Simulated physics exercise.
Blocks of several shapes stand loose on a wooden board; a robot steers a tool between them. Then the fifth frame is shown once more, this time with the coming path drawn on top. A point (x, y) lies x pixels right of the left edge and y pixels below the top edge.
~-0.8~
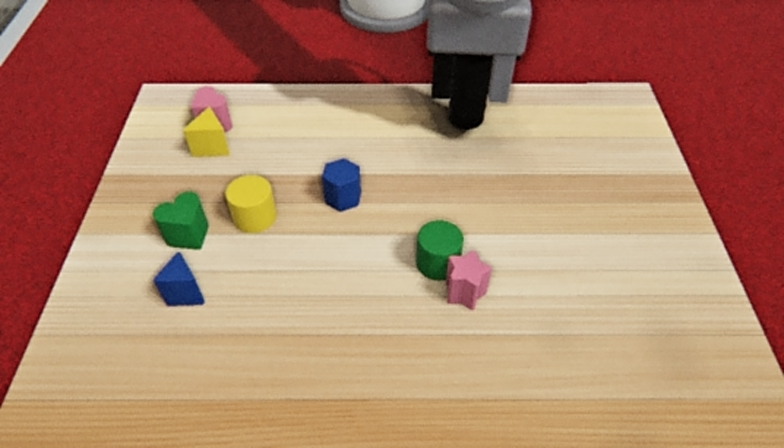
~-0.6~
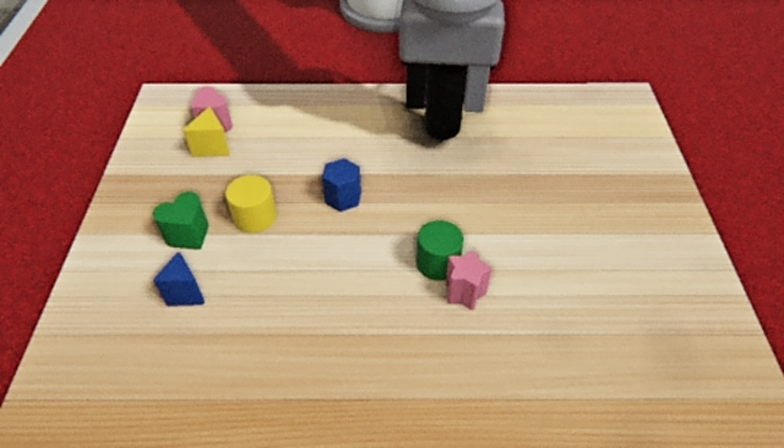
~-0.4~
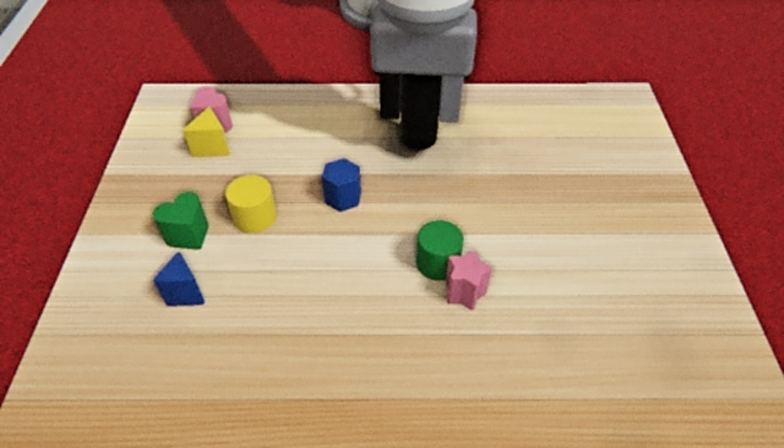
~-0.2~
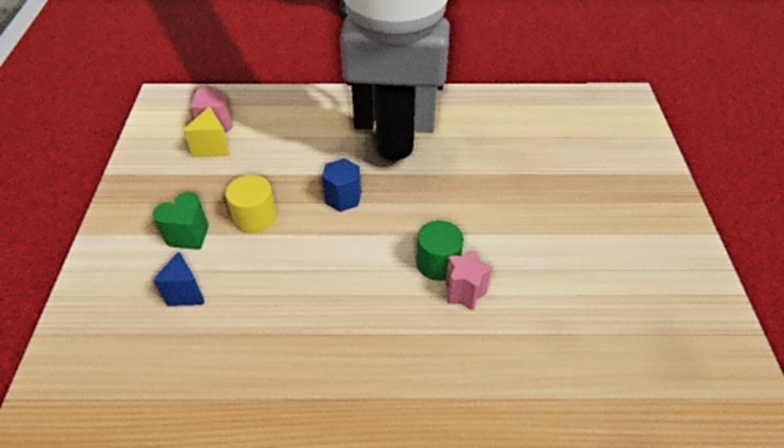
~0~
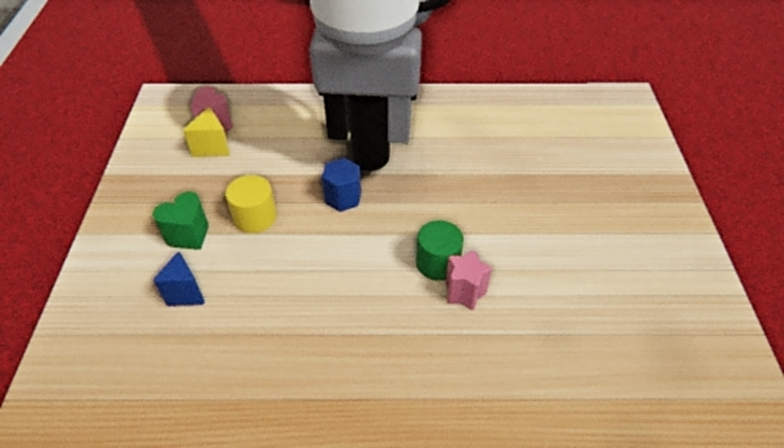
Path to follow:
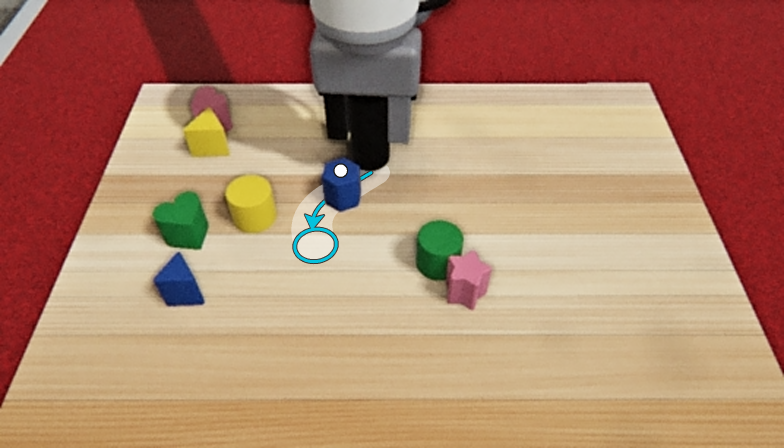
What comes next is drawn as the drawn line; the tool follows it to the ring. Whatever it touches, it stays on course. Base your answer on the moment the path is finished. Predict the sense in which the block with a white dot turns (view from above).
Turns clockwise.
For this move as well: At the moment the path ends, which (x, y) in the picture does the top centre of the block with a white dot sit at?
The middle of its top is at (276, 241).
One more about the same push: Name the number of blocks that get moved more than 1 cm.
Count: 1.
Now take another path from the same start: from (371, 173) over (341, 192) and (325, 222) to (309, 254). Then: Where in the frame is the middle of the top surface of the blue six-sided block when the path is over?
It is going to be at (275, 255).
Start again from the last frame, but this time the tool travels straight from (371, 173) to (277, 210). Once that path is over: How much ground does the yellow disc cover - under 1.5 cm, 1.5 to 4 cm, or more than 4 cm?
Between 1.5 and 4 cm.
The line goes from (371, 173) by way of (341, 191) and (315, 214) to (316, 245); the dot is on the blue six-sided block.
The first path, step by step. One third of the way, tool (339, 177); blue six-sided block (319, 189), turned 20° anticlockwise.
Two thirds of the way, tool (312, 202); blue six-sided block (290, 216), turned 20° anticlockwise.
At the end, tool (314, 232); yellow disc unmoved; blue six-sided block (276, 241), turned 25° clockwise.
